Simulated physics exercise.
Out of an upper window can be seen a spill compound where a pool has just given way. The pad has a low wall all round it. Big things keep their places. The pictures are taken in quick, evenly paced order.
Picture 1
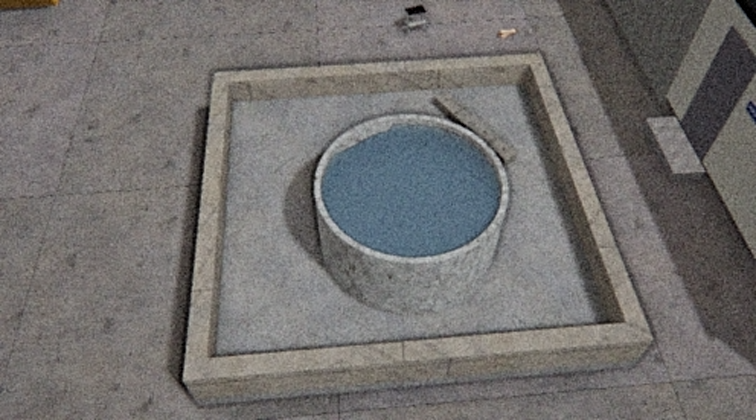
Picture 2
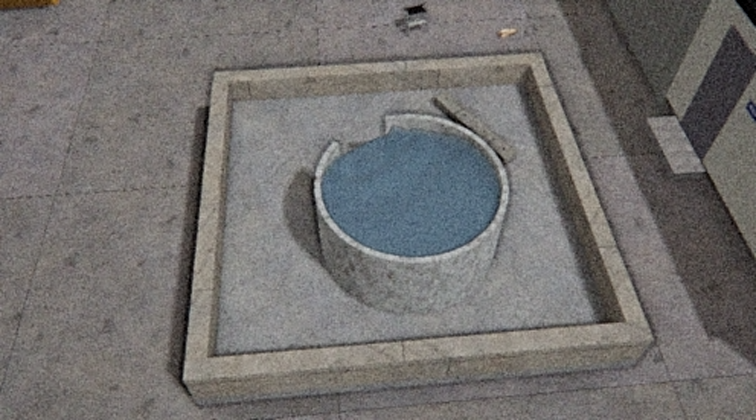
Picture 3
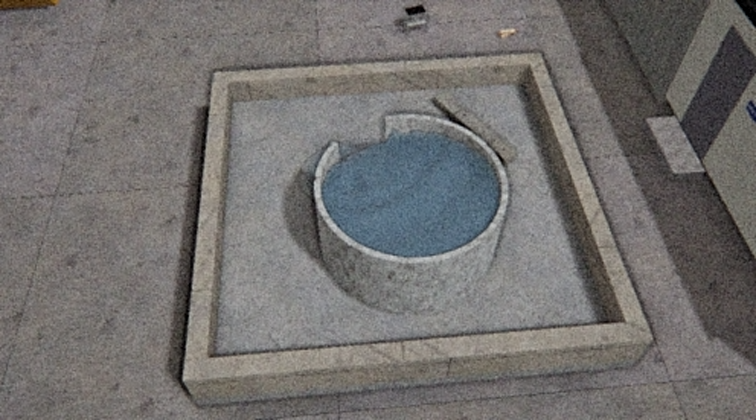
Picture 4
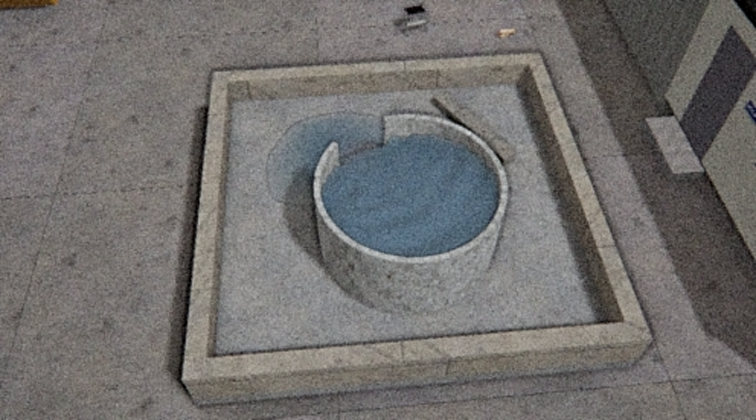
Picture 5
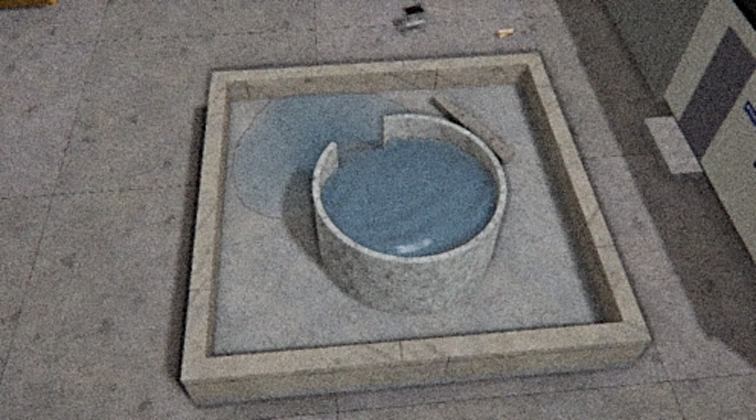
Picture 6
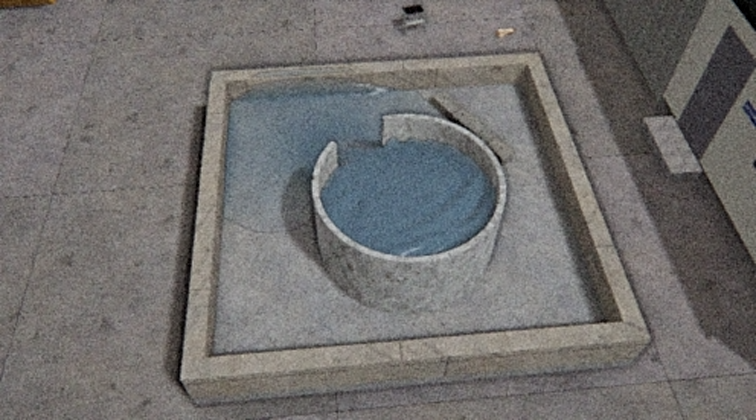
To begin with, a round stone tank full of blue water stands whole inside a low square wall. A gap opens in the tank's far side, toward the left, and water pours out through it, spreading in a thin sheet across the pad to the far and left walls.
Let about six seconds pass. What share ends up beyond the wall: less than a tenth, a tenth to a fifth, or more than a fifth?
It ends up having lost a share below a tenth.
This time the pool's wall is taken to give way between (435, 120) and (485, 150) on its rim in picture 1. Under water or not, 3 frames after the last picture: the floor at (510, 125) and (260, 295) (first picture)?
Going in order, I'd call it inundated and then not reached.
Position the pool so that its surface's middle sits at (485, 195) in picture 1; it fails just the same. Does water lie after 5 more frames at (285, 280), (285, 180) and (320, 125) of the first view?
Point by point: Spared, soaked, soaked.
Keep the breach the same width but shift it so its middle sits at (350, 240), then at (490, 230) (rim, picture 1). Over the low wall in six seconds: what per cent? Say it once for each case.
Results in order: 12% and 14%.
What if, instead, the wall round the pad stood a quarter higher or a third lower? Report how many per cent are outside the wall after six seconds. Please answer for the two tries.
About 2 and 16 per cent.
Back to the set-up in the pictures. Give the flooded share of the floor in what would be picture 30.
95 %, roughly.
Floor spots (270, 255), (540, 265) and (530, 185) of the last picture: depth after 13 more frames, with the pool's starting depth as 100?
About 4, 0, 0 %.
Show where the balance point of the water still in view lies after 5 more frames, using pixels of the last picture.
I'd put my finger on (370, 201).
A moment on, water covers 35 % of the floor; the low wall has let 0 % over.
Next, water covers 40 % of the floor; the low wall has let 2 % over.
Then, water covers 55 % of the floor; the low wall has let 5 % over.
Later, water covers 80 % of the floor; the low wall has let 6 % over.
In the end, water covers 85 % of the floor; the low wall has let 6 % over.
